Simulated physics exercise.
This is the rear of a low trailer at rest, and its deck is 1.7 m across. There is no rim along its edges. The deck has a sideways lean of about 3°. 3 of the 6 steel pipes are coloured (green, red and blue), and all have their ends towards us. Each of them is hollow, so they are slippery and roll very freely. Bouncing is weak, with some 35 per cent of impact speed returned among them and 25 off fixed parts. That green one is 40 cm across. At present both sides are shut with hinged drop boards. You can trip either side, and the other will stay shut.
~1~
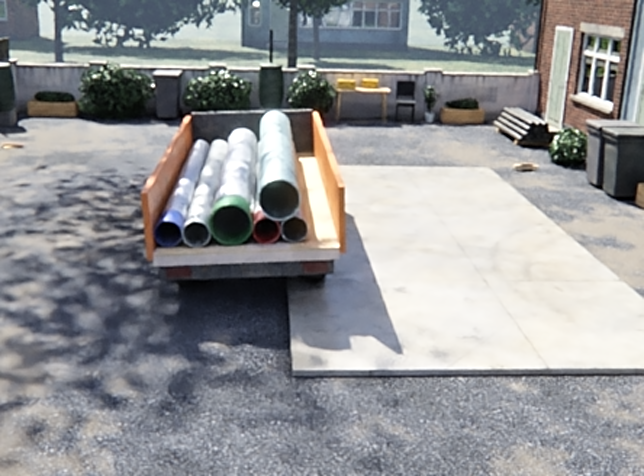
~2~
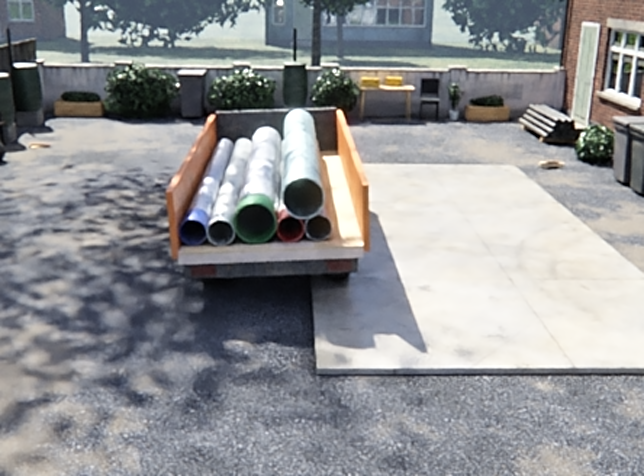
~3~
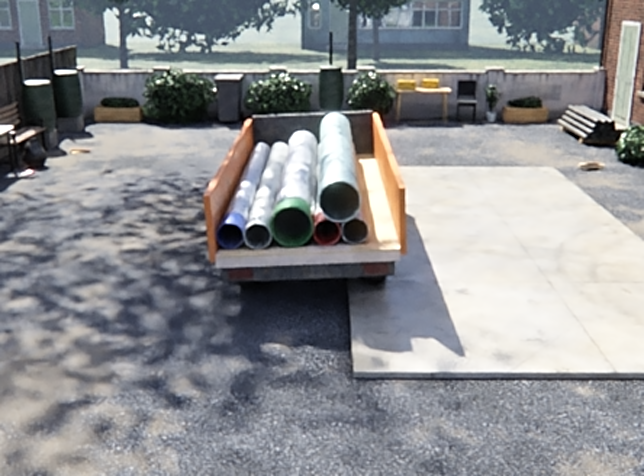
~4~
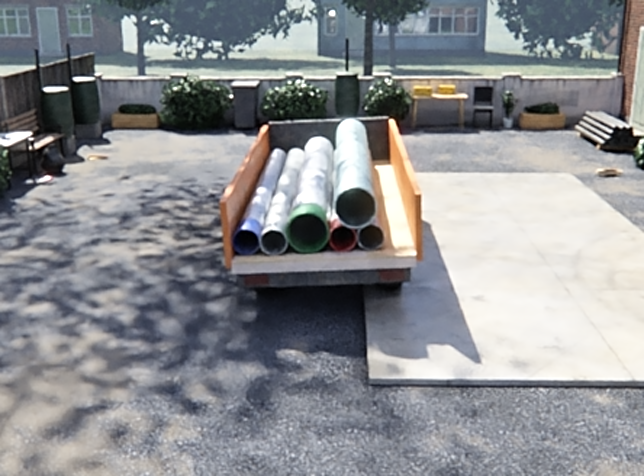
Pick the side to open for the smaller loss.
Open the right side.
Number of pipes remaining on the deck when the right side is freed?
It comes to 6 in total.
If it is the left, after 1.9 s, green is on the deck, 40 cm from the left edge, rolling left; red is on the deck, 75 cm from the left edge, rolling left; blue is on the ground to the left; 1 of 6 is off.
If it is the left, in the end, green is down on the left; red is down on the left; blue is on the ground to the left; 6 of 6 are off.
If it is the right, after 0.7 s, green is on the deck, 70 cm from the left edge; red is on the deck, 65 cm from the right edge; blue is on the deck, 15 cm from the left edge; 0 of 6 are off.
If it is the right, in the end, green is on the deck, 70 cm from the left edge; red is on the deck, 65 cm from the right edge; blue is on the deck, 15 cm from the left edge; 0 of 6 are off.
